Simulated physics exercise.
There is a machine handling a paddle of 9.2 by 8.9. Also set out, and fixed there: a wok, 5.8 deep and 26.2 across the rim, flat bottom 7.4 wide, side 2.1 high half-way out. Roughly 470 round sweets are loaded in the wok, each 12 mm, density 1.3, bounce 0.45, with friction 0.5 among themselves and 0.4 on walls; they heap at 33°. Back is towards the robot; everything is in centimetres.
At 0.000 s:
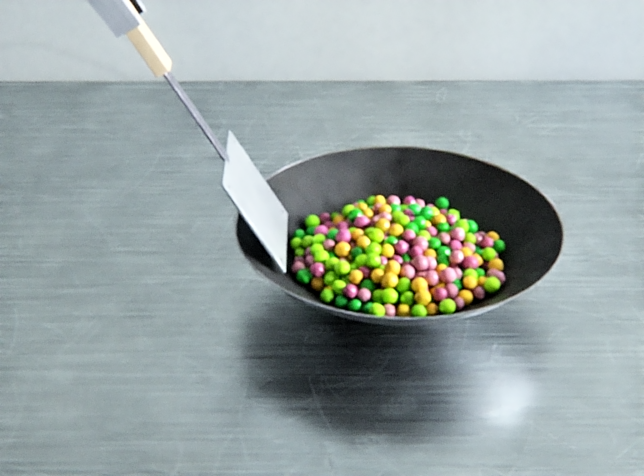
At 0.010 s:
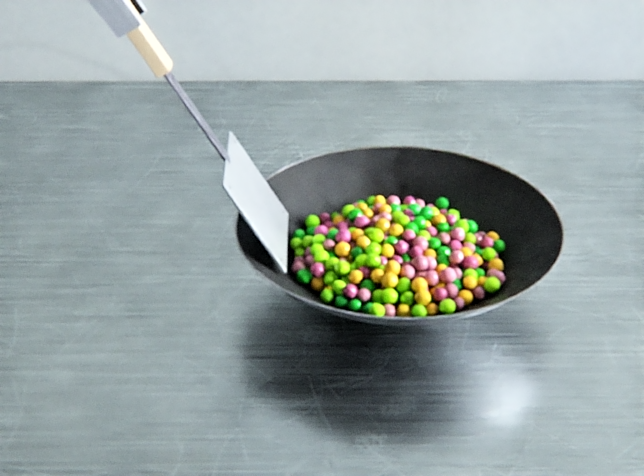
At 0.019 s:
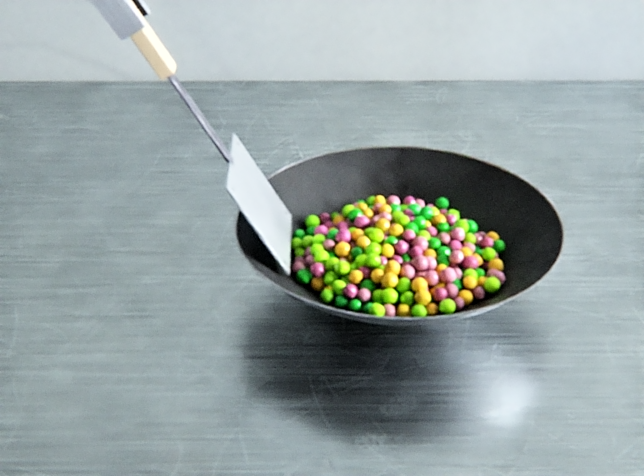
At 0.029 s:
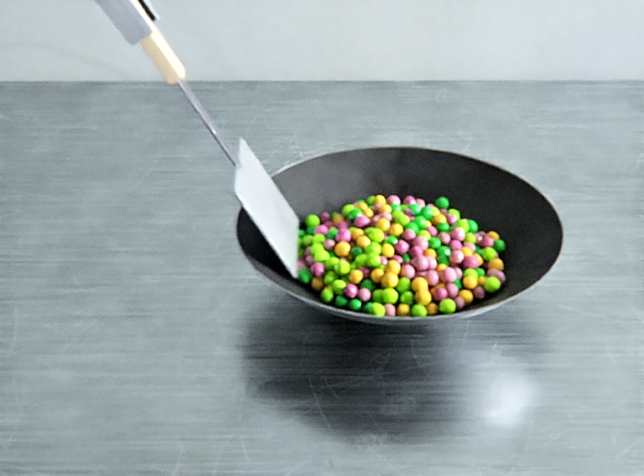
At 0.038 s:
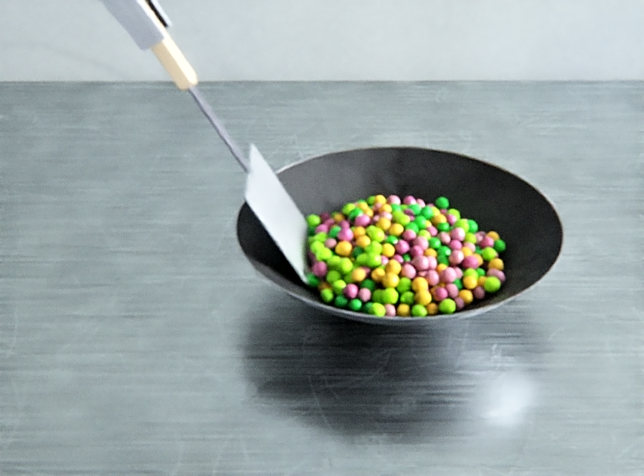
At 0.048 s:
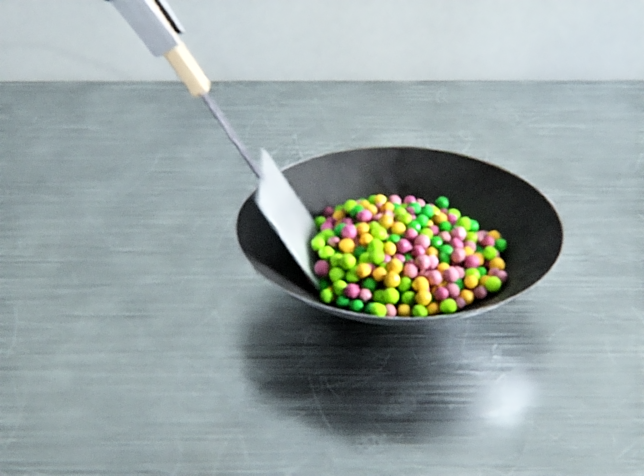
A flat metal paddle held by a machine slid down and rightward inside the left of a dark wok, nudging the nearest green, pink and yellow sweets slightly right while the rest barely moved.
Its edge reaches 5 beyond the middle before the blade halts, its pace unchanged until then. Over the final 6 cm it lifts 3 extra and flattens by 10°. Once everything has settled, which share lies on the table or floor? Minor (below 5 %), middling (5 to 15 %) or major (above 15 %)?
Major.
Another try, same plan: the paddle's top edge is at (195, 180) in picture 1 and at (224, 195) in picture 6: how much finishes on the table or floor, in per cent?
Around 10 per cent finishes on the table or floor.
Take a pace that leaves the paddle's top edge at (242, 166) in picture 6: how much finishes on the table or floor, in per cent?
That share would be about 5 percent.
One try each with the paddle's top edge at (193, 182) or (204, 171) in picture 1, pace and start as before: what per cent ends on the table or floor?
Some 20 and 25 per cent.
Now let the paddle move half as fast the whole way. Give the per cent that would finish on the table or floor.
Roughly 5 in a hundred.
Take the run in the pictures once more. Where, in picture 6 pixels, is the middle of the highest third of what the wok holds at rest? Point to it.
Centre: Roughly (494, 239).
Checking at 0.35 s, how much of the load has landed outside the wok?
It comes to some 20 in a hundred.
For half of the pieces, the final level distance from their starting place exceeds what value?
The figure is about 6 cm.
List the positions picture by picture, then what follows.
In the first picture, paddle top edge at (225, 157), sloping 60°; upper third of the load around (393, 244), from x 295 to 500, top at y 200; 467 in the wok.
In the second picture, paddle top edge at (226, 157), sloping 60°; upper third of the load around (393, 244), from x 295 to 500, top at y 200.
In the third picture, paddle top edge at (229, 159), sloping 60°; upper third of the load around (393, 244), from x 295 to 500, top at y 200.
In the fourth picture, paddle top edge at (237, 163), sloping 60°; upper third of the load around (393, 244), from x 295 to 500, top at y 200.
In the fifth picture, paddle top edge at (248, 169), sloping 60°; upper third of the load around (393, 245), from x 300 to 500, top at y 200.
In the sixth picture, paddle top edge at (260, 175), sloping 60°; upper third of the load around (392, 243), from x 310 to 500, top at y 200; 467 in the wok.
After 0.09 s, sloping 60°, highest piece 8 above the table; 467 in the wok.
After 0.13 s, sloping 56°, highest piece 9 above the table; 466 in the wok, 1 on the blade or in flight.
After 0.35 s, sloping 50°, highest piece 8 above the table; 344 in the wok, 82 on the table or floor, 41 on the blade or in flight.
After 1.40 s, sloping 50°, highest piece 6 above the table; 340 in the wok, 127 on the table or floor.
At rest, 340 in the wok, 127 on the table or floor. That is 27 % on the table or floor.
